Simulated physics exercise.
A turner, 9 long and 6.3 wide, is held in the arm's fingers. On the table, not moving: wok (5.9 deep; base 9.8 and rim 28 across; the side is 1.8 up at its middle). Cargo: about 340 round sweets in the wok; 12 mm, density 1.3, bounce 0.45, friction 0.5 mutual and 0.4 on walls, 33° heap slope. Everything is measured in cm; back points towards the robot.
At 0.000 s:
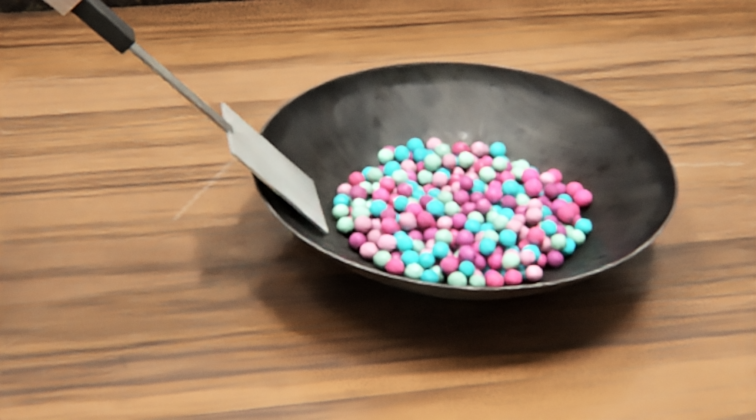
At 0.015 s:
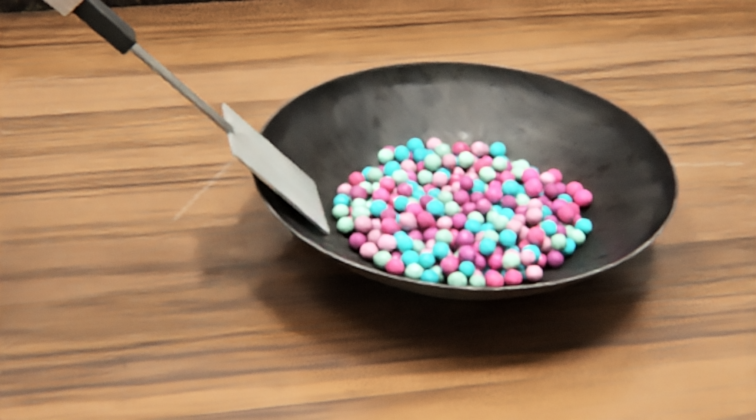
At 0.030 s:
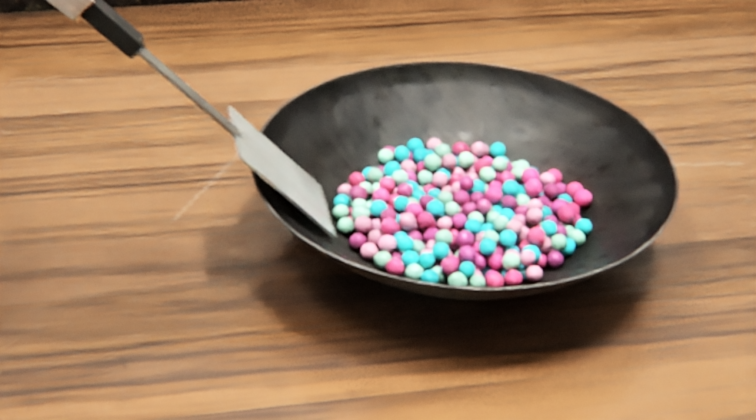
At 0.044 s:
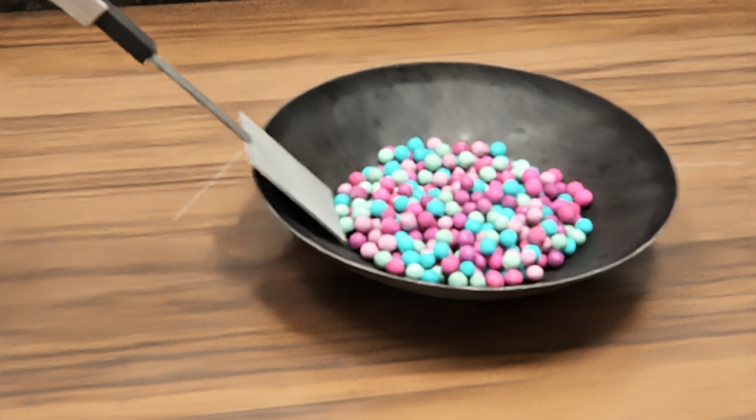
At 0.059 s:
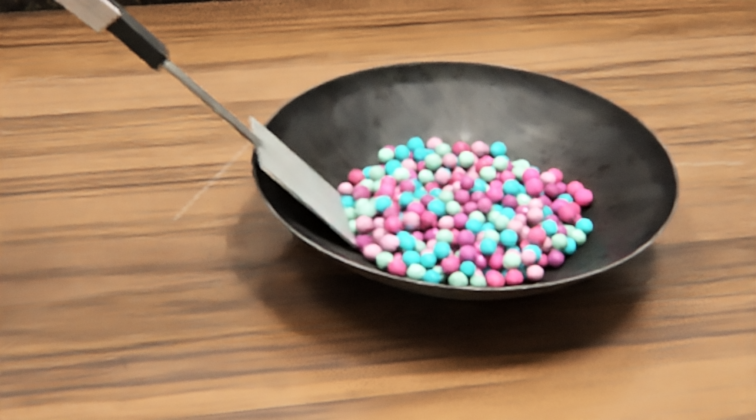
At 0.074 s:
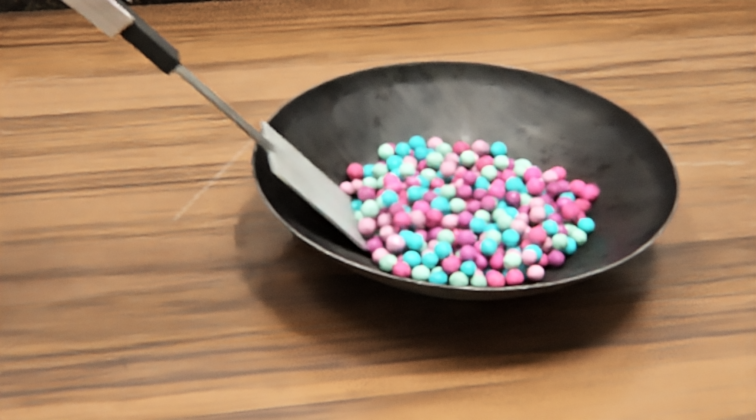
On a wooden table, a metal turner with a black and silver handle slid slowly down the left side of a black wok, nudging the pile of pink, blue and pale green balls slightly right.
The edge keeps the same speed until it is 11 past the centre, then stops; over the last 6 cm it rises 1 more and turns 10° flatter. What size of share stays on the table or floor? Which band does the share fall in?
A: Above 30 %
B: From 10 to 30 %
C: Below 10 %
Option B: From 10 to 30 %.
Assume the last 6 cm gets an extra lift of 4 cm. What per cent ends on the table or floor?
15 %.
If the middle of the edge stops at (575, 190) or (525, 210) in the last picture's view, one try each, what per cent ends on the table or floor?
The two tries give near 5 and near 0 in a hundred.
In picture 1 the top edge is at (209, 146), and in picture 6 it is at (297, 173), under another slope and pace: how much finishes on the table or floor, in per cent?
It comes to something like 35 %, give or take.
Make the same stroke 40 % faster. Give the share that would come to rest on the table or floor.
Near 25 %.
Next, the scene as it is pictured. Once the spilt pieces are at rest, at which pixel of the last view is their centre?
Close to (724, 209) in pixels.
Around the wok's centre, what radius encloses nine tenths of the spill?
I'd put it at about 25 centimetres.
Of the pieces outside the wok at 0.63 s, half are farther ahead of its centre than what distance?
18 cm.
After 0.22 s, sloping 48°, highest piece 5 above the table; 339 in the wok.
After 0.36 s, sloping 45°, highest piece 6 above the table; 339 in the wok.
After 0.63 s, sloping 38°, highest piece 7 above the table; 293 in the wok, 40 on the table or floor, 6 on the blade or in flight.
After 1.68 s, sloping 38°, highest piece 7 above the table; 292 in the wok, 47 on the table or floor.
In the end, 292 in the wok, 47 on the table or floor. That is 14 % on the table or floor.
